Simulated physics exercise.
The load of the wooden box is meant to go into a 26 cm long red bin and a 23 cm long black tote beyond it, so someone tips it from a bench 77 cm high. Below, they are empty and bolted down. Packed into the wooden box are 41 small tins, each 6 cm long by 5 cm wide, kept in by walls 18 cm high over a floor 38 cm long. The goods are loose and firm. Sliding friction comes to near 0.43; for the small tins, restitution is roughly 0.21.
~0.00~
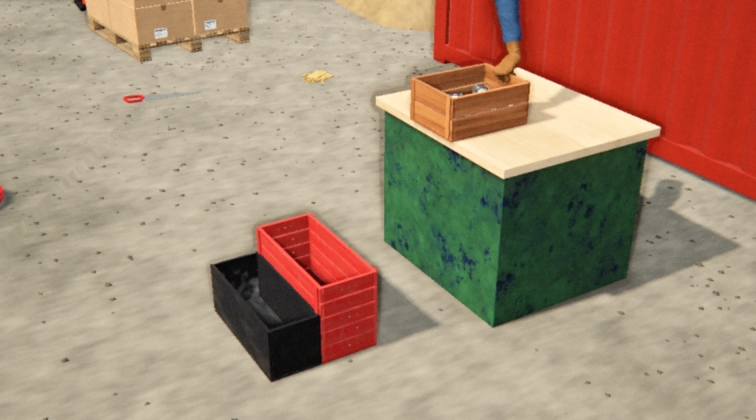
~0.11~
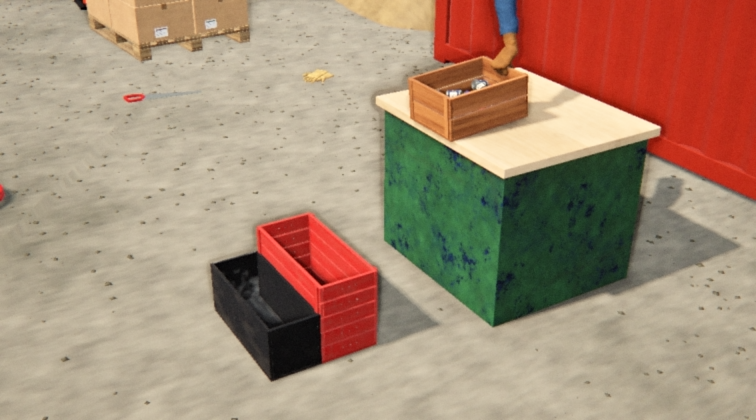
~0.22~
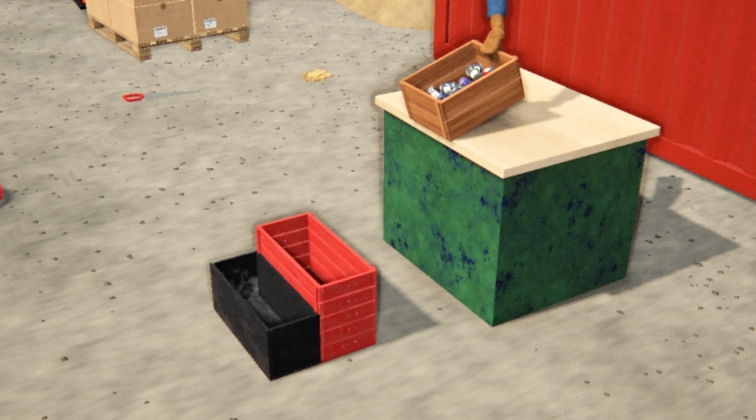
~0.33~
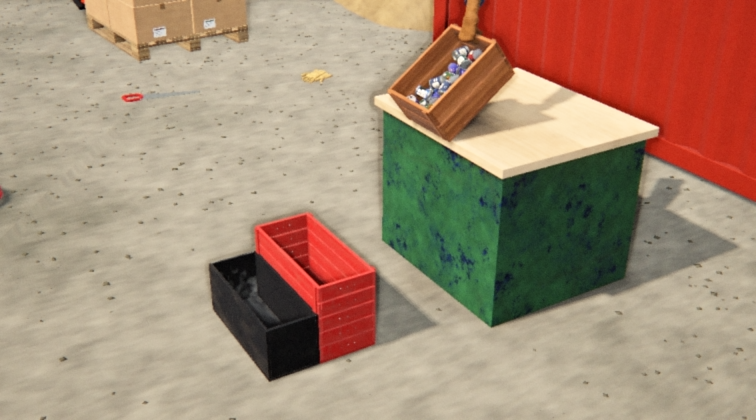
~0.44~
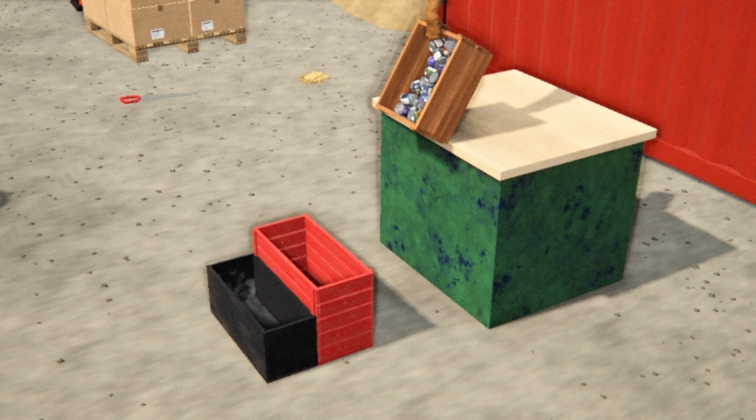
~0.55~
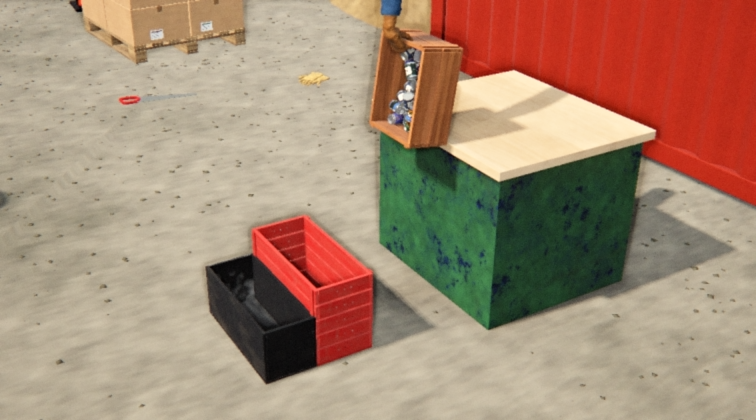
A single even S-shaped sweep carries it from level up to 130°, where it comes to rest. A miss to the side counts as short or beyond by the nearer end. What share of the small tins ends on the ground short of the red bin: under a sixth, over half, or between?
The ground short of the red bin ends up holding most of them.
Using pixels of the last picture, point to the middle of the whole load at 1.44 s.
Estimated centre in the last picture: (354, 304).
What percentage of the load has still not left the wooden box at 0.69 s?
Some 95 per cent, more or less.
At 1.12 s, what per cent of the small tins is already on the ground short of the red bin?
Share at that moment: About 30 %.
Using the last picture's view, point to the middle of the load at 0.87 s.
Around (372, 158).
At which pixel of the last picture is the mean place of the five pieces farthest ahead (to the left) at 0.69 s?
Around (383, 132).
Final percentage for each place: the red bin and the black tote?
The shares come out near 25 and 0 in a hundred.
After 0.69 s, tilt 107°; 39 still in the wooden box and 2 in the air.
After 0.87 s, tilt 128°; 17 still in the wooden box, 1 in the red bin and 23 in the air.
After 1.12 s, tilt 130°; 1 still in the wooden box, 10 in the red bin, 13 on the ground short of the red bin and 17 in the air.
Outcome (at 1.44 s), 11 in the red bin, 29 on the ground short of the red bin and 1 on the ground beyond the black tote. Asked share, 29 of 41, 71 per cent.
